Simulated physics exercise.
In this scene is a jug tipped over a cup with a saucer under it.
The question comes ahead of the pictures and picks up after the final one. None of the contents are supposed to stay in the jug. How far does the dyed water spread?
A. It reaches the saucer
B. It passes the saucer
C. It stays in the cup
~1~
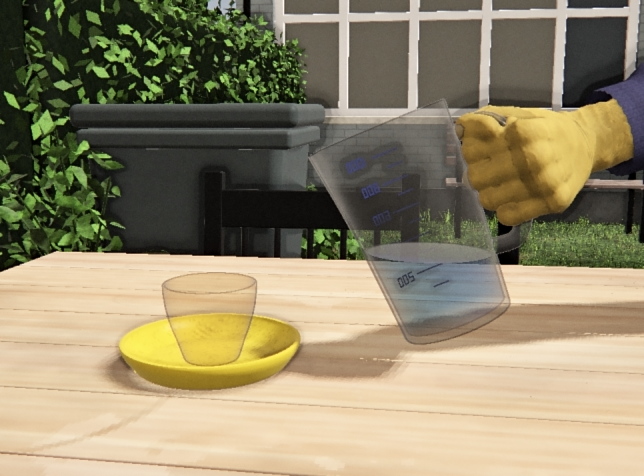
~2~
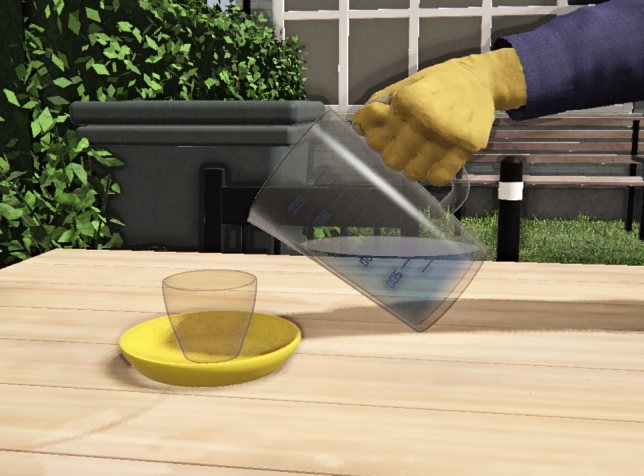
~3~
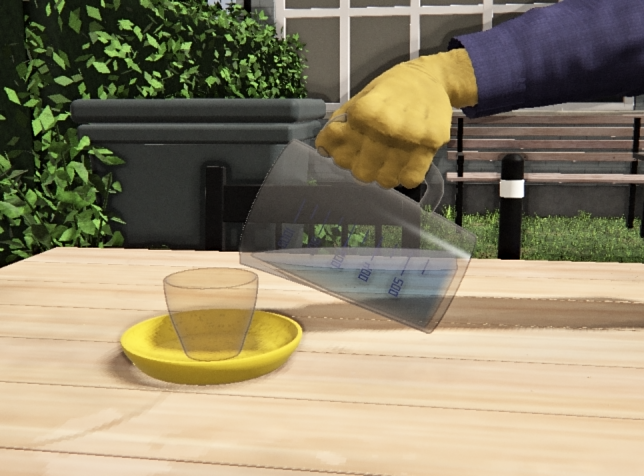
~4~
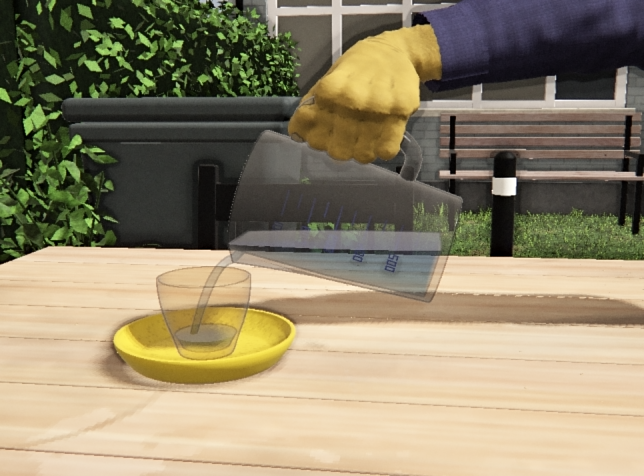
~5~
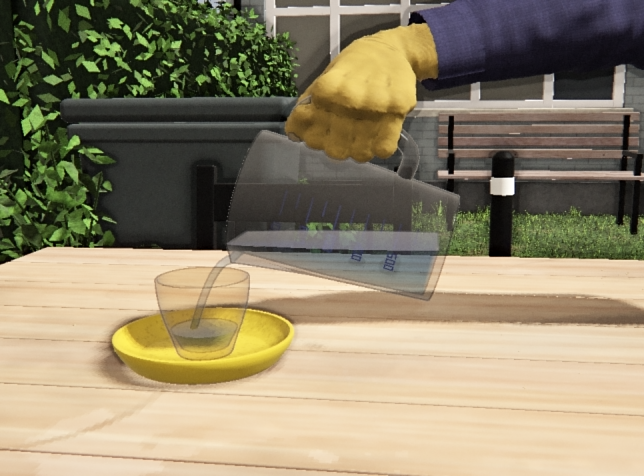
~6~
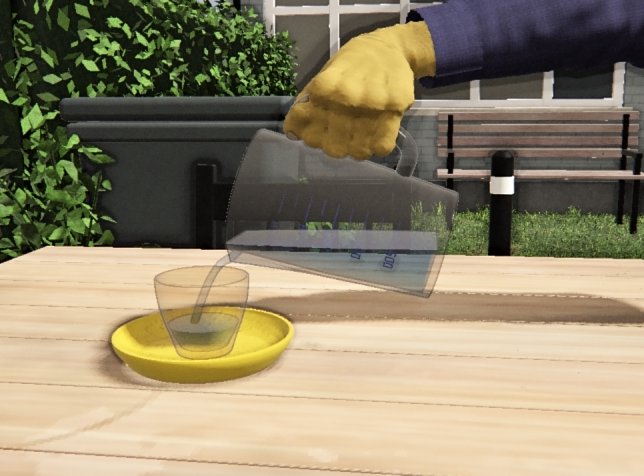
(A) It reaches the saucer.
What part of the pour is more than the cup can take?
It comes out near 35 per cent.
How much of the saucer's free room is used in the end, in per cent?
I reckon around 40 percent.
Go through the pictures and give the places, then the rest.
In the first picture, the hand lifts the jug; jug (418, 220) tipped 20° with all of its load; cup (211, 317) empty; saucer (183, 375) dry.
In the second picture, the jug is brought over; jug (368, 223) tipped 50° with all of its load; cup (211, 314) empty.
In the third picture, the jug is brought over; jug (355, 239) tipped 65° with all of its load; cup (212, 312) empty.
In the fourth picture, a stream runs into the cup; jug (342, 220) tipped 75° with nearly all of its load; cup nearly empty, surface at (206, 333).
In the fifth picture, a stream runs into the cup; jug (341, 219) tipped 75° with nearly all of its load; cup (204, 311) about a quarter full.
In the sixth picture, a stream runs into the cup; jug (340, 217) tipped 75° with nearly all of its load; cup about a third full, surface at (204, 323); saucer (176, 368) dry.
Soon after, the cup is nearly full; the saucer is dry.
Later, the cup is full to the brim; the saucer is wet, with room to spare.
In the end, the cup is full to the brim; the saucer is wet, with room to spare.
